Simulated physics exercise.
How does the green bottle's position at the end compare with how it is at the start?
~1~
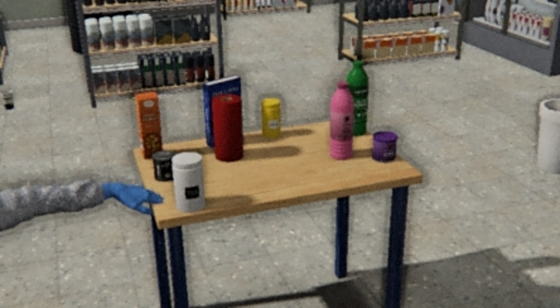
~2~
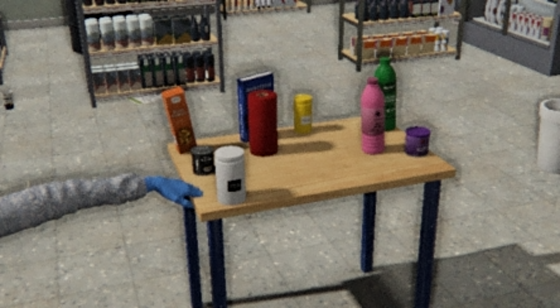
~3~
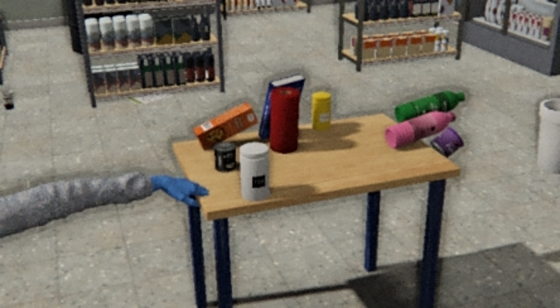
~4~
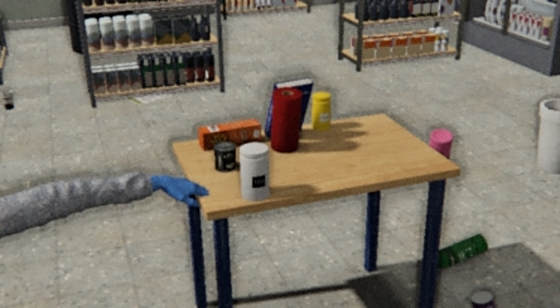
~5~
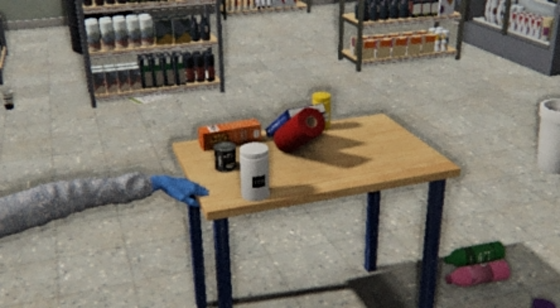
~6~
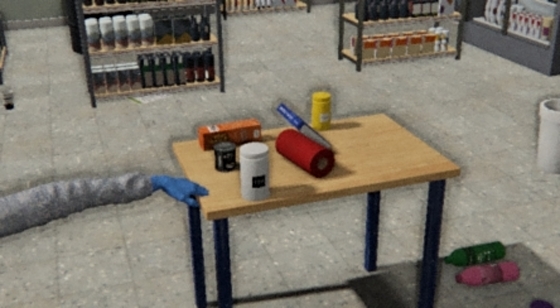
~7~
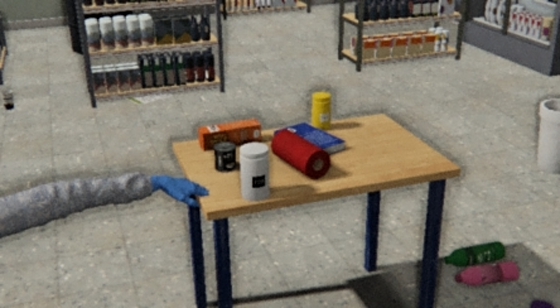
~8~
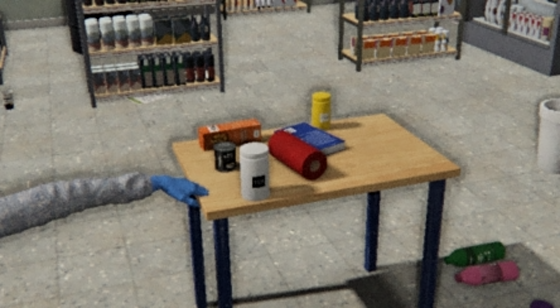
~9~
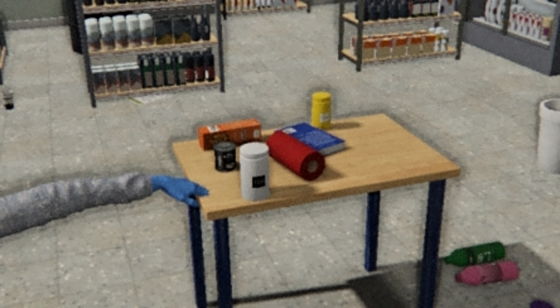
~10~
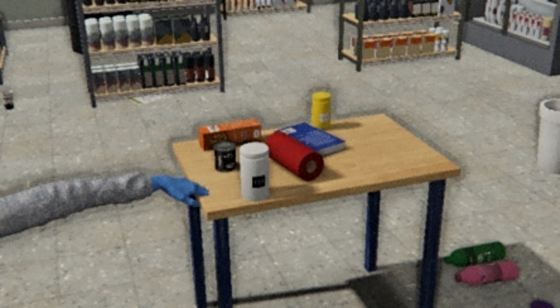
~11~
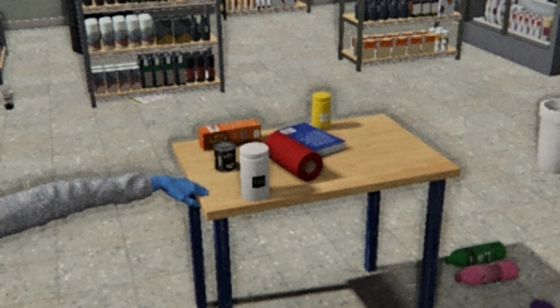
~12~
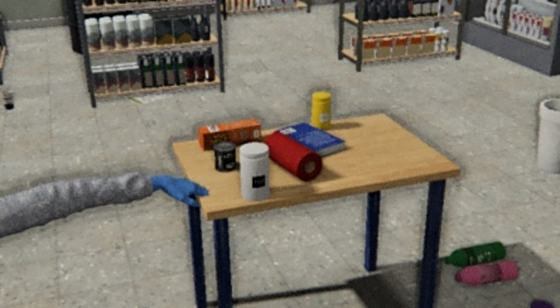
At the start the green bottle stands upright on the table, but by the end it is lying on its side on the floor to the right.
